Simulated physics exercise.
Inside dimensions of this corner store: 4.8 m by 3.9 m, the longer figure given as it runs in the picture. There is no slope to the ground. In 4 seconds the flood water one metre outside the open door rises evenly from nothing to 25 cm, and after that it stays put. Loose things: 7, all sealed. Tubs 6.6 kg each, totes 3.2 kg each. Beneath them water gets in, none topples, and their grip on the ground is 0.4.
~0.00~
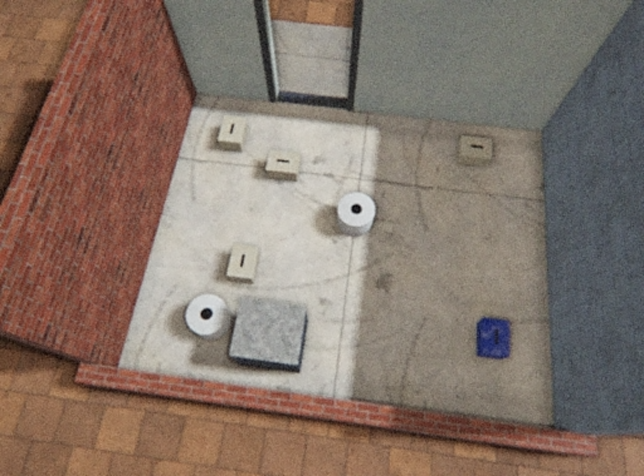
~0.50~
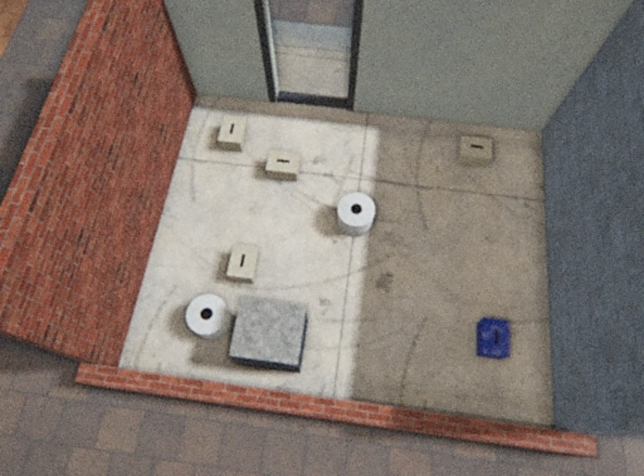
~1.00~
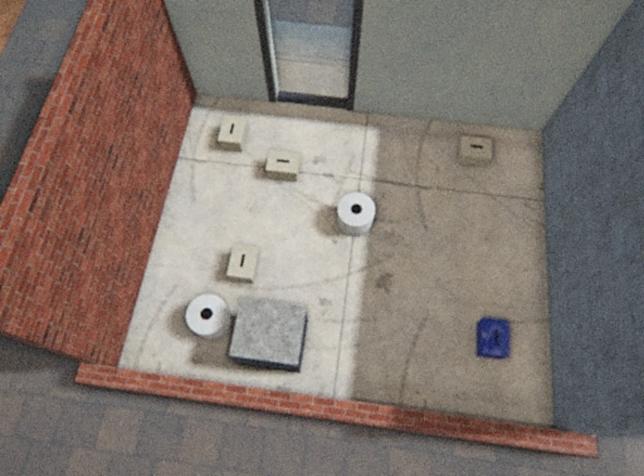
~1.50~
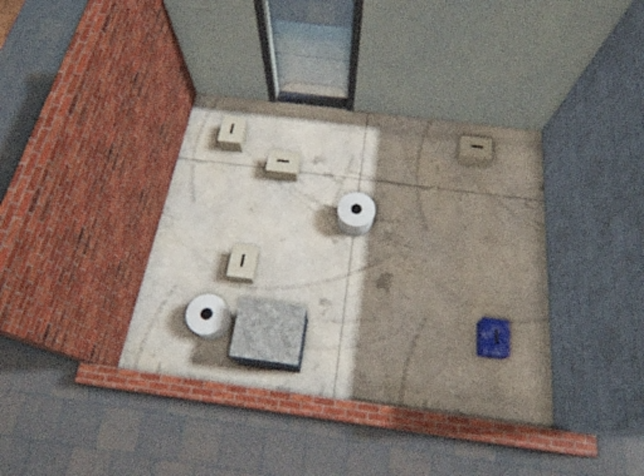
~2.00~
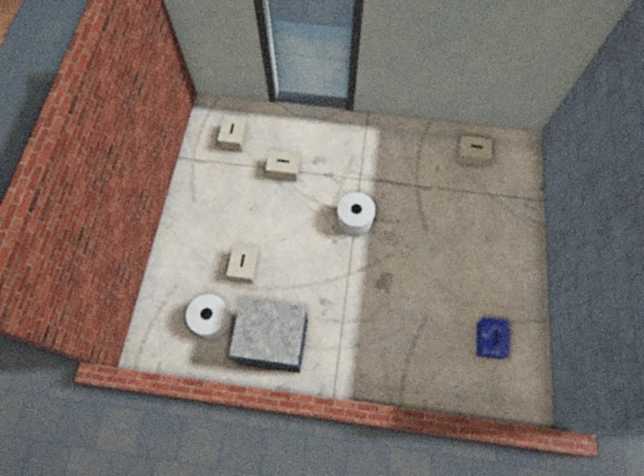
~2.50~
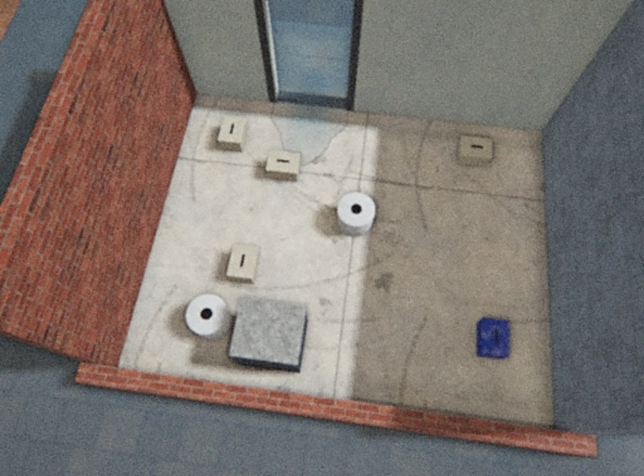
Corner store with tubs, totes and a grey block standing still as water spreads outside, then seeps in at the doorway.
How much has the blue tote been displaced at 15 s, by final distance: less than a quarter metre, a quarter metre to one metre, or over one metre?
Over one metre.
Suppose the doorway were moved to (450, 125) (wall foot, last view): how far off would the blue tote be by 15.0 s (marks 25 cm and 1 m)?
You'd see the blue tote wander off a long way.
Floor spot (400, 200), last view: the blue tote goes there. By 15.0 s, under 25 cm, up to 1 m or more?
By then it edges a bit.
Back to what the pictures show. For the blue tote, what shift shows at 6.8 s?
Roughly 30 cm by then.
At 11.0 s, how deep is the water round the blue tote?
The depth there is around 8 cm.
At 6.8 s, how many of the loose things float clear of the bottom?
At that moment it comes to 3.
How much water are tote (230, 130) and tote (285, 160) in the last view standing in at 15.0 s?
Around 11 cm and 13 cm.
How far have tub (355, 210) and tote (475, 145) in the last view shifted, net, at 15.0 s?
In that order: 60 cm, 300 cm.
After 3.5 s the blue tote is near (496, 337), 0.0 m from its start, aground; 0 afloat.
After 6.8 s the blue tote is near (519, 356), 0.3 m from its start, aground; 3 afloat.
After 11.0 s the blue tote is near (542, 235), 1.4 m from its start, afloat; 7 afloat.
After 15.0 s the blue tote is near (406, 129), 2.8 m from its start, afloat; 7 afloat.
